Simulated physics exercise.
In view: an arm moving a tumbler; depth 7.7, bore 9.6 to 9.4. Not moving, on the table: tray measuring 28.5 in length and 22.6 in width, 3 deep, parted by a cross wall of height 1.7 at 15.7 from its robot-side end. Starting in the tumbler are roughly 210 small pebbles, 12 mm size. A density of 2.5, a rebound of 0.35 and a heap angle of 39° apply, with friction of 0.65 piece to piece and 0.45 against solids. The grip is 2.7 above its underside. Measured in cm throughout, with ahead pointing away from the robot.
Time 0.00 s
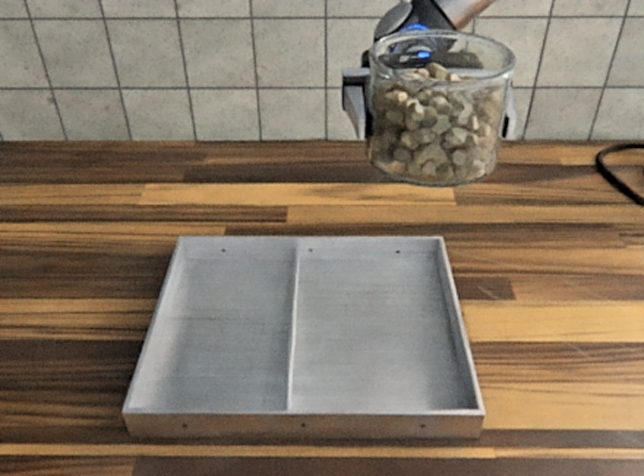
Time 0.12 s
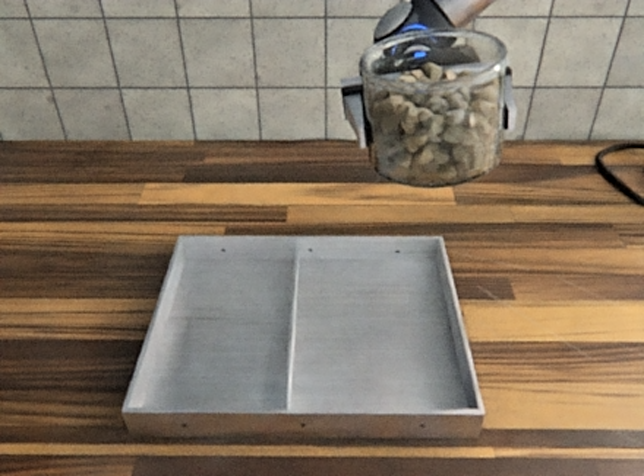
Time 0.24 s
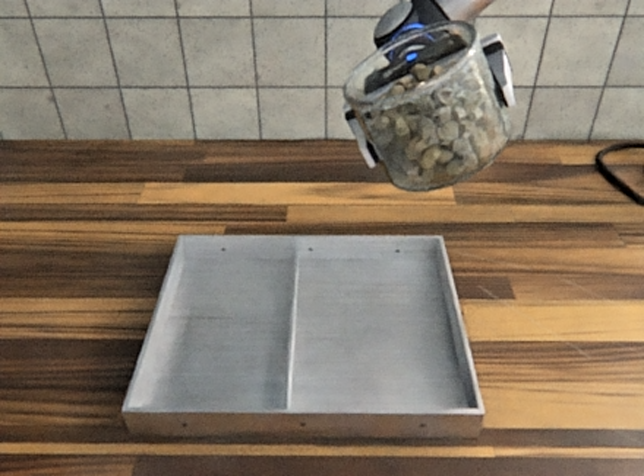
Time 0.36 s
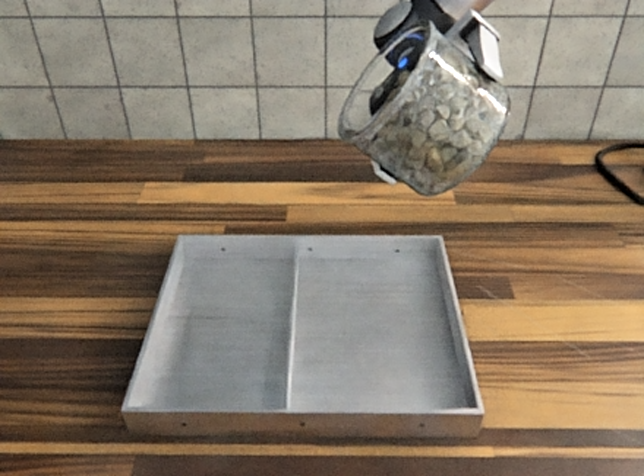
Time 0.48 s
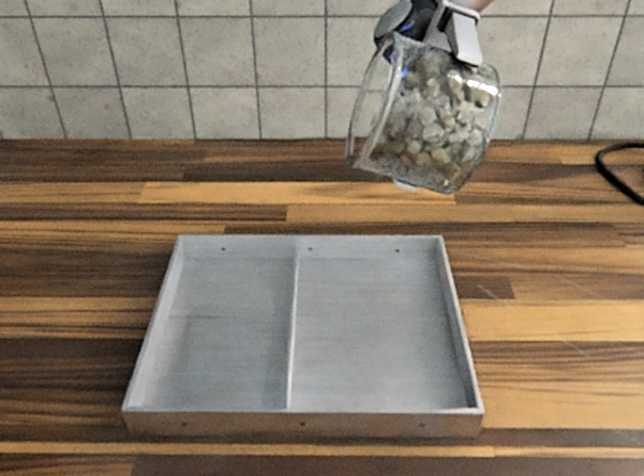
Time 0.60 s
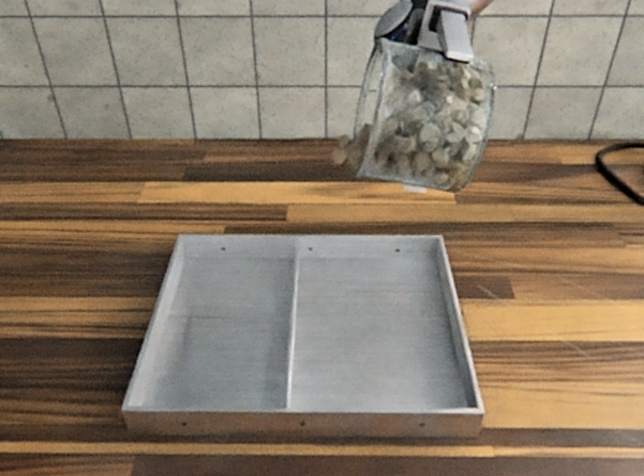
Above a divided metal tray, an arm steadily tilts a clear tumbler of pebbles leftward.
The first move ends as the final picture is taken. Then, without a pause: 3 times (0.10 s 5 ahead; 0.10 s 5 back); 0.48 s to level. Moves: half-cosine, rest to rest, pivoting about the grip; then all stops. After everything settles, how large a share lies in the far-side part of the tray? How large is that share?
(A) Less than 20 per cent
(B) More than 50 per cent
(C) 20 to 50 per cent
(B) More than 50 per cent.
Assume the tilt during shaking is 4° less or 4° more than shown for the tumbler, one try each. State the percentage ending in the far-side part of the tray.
I'd expect close to 55 and then 75 per cent.
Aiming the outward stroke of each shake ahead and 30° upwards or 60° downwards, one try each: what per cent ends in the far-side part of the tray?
80 and 25 %.
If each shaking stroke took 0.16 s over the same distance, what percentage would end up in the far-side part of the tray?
Estimate: Near 35 per cent.
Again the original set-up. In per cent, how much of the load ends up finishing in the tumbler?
Roughly 5 per cent.
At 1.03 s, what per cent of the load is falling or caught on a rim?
I'd reckon close to 22 per cent.
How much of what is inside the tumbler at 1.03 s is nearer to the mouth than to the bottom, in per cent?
Some 60 percent is in that half.
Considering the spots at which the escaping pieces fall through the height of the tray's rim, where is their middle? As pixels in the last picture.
(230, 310).
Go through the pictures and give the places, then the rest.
In the first picture, tumbler middle at (436, 108), level; upper third of the load around (438, 99), from x 375 to 495, top at y 70; 208 in the tumbler.
In the second picture, tumbler middle at (433, 108), tilted 8° forward; upper third of the load around (444, 101), from x 380 to 490, top at y 70.
In the third picture, tumbler middle at (428, 109), tilted 27° forward; upper third of the load around (452, 95), from x 375 to 490, top at y 65.
In the fourth picture, tumbler middle at (423, 112), tilted 52° forward; upper third of the load around (446, 93), from x 375 to 490, top at y 60.
In the fifth picture, tumbler middle at (420, 116), tilted 71° forward; upper third of the load around (441, 91), from x 380 to 480, top at y 65.
In the sixth picture, tumbler middle at (419, 118), tilted 79° forward; upper third of the load around (440, 97), from x 340 to 475, top at y 70; 208 in the tumbler.
By 1.03 s, tilted 79° forward, highest piece 22 above the table; 103 in the far-side part, 37 in the tumbler, 16 in the robot-side part, 6 on the table or floor, 46 in flight or on a rim.
By 1.46 s, tilted 33° forward, highest piece 23 above the table; 138 in the far-side part, 39 in the robot-side part, 16 on the table or floor, 15 in the tumbler.
By 1.88 s, level, highest piece 24 above the table; 138 in the far-side part, 39 in the robot-side part, 16 on the table or floor, 15 in the tumbler.
By 2.93 s, level, highest piece 24 above the table; 138 in the far-side part, 39 in the robot-side part, 16 on the table or floor, 15 in the tumbler.
Final count, 138 in the far-side part, 39 in the robot-side part, 16 on the table or floor, 15 in the tumbler. That is 66 % in the far-side part of the tray.
